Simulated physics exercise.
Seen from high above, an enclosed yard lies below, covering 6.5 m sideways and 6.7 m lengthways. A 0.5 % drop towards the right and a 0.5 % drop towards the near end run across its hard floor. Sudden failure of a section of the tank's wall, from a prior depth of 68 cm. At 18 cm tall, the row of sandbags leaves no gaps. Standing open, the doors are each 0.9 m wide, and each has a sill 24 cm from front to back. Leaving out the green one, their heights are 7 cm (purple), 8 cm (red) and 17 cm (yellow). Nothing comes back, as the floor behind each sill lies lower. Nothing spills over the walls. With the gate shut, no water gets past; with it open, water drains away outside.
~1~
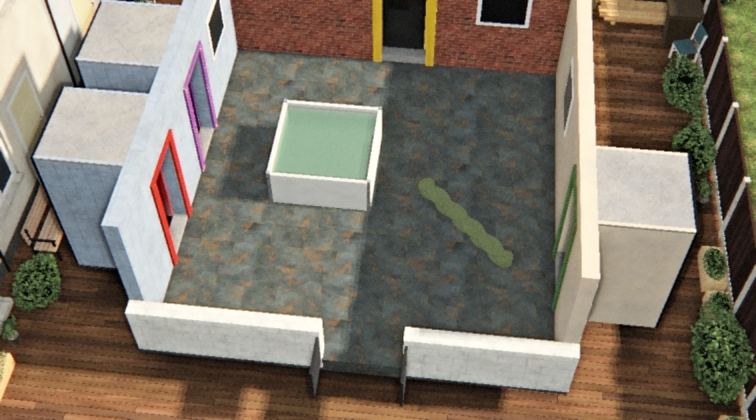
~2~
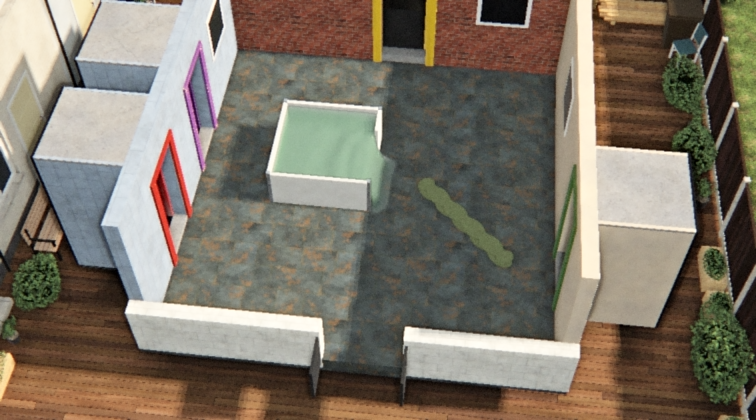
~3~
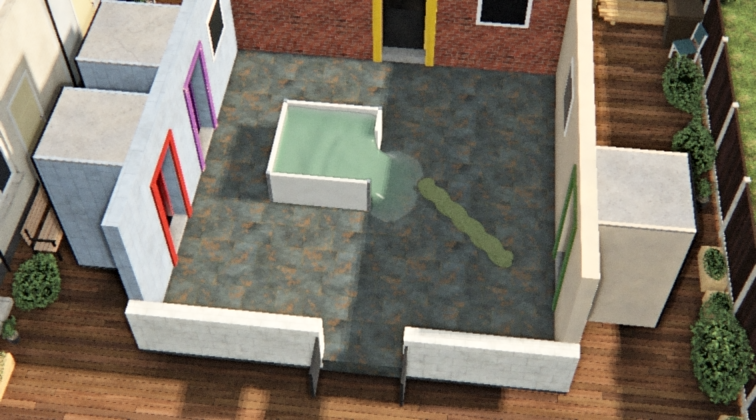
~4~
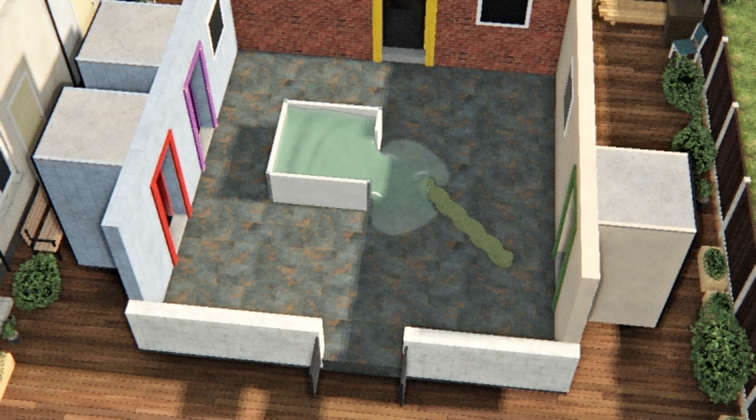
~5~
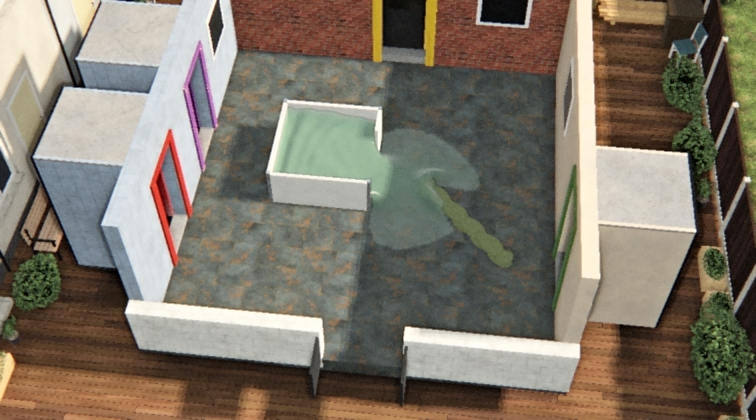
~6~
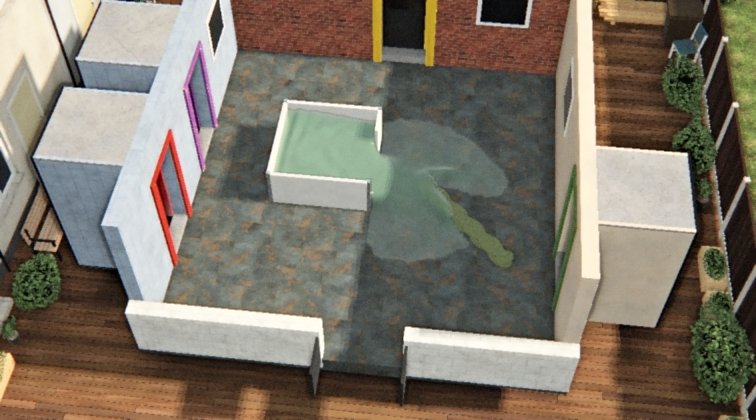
Pale green water breaks through the right side of a low white tank and fans out across the dark, mottled floor of a walled yard, seen from high above by a still camera. Red and purple doors stand at left, a yellow one at the back and a green one at right. The water reaches the olive-green sandbag row, splits around its upper end and spreads along both sides.
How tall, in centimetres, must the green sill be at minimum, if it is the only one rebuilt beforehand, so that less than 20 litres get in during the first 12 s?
It needs to be at least 10 cm tall.
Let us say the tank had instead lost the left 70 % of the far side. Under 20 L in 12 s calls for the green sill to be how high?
About 6.0 cm.
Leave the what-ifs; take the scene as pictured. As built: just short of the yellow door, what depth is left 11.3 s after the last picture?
Some 5.5 cm.
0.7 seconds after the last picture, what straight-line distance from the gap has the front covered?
3.8 m.
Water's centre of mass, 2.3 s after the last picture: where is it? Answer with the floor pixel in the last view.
Around (442, 204).
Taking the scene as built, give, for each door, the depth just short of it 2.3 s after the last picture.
Centimetres: Purple = 0, green = 9, red = 0, yellow = 0.
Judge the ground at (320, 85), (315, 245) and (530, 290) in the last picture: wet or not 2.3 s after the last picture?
One by one: Clear, clear, drenched.
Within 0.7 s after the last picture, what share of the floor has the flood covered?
I'd say near 25 percent is wet.
Then, 0.7 s after the last picture water covers 25 % of the floor, deepest (35 cm) near (376, 193); it has not reached the green door.
Then, 2.3 s after the last picture water covers 40 % of the floor, deepest (27 cm) near (543, 369); 9 cm at the green door, 0 litres in over its 25 cm sill.
Then, 11.3 s after the last picture water covers 95 % of the floor, deepest (8 cm) near (555, 202); 7 cm at the green door, 0 litres in over its 25 cm sill.
At the green door as built, the water peaked near 16 cm, 3.1 s after the last picture.
With a sill of 9 cm, 28 litres would have come in within the 12 s; with 12 cm, 9 litres. So under 20 litres takes about 10 cm.
